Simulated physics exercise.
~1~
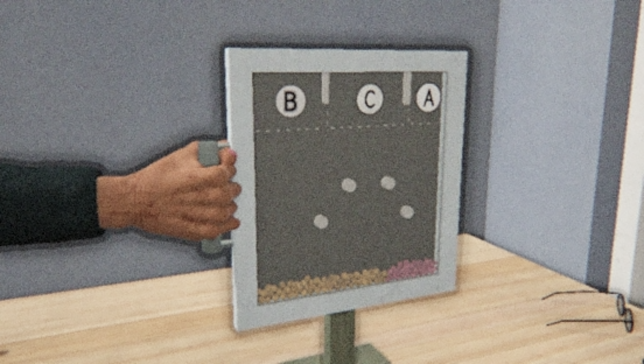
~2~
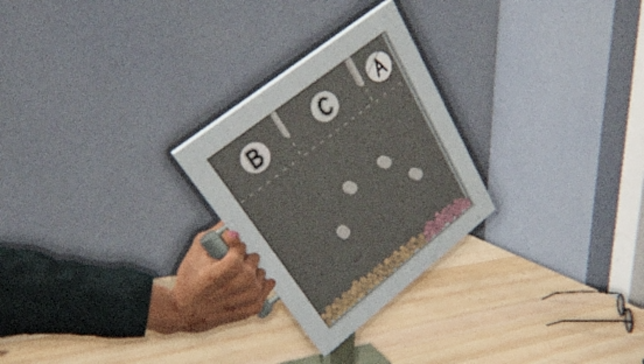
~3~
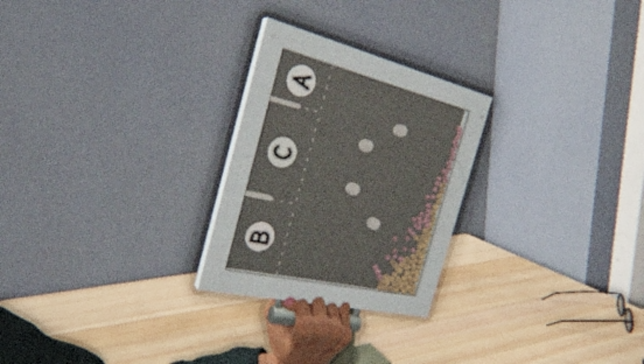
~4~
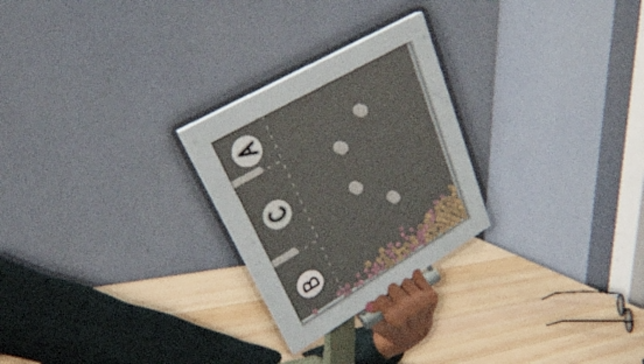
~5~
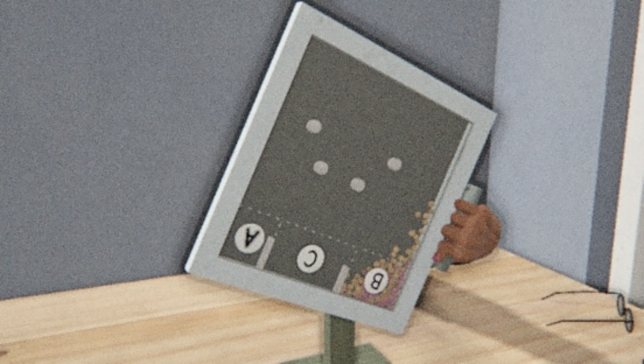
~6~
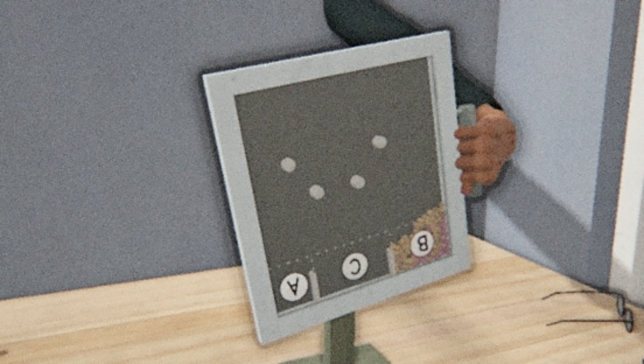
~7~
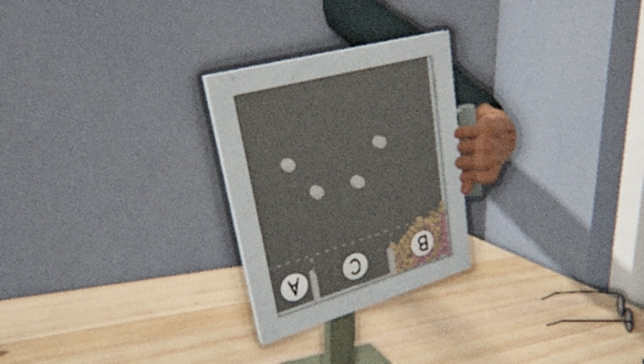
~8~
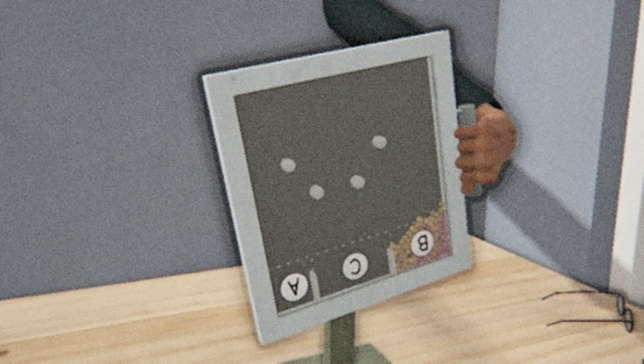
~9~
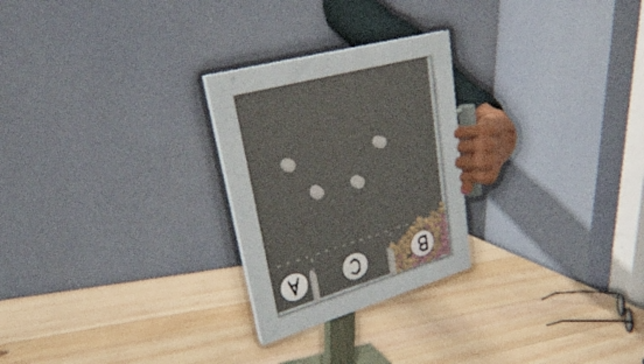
On a wooden tabletop, a hand turning a framed bead puzzle anticlockwise until upside down, tan and pink beads settling in pocket B.
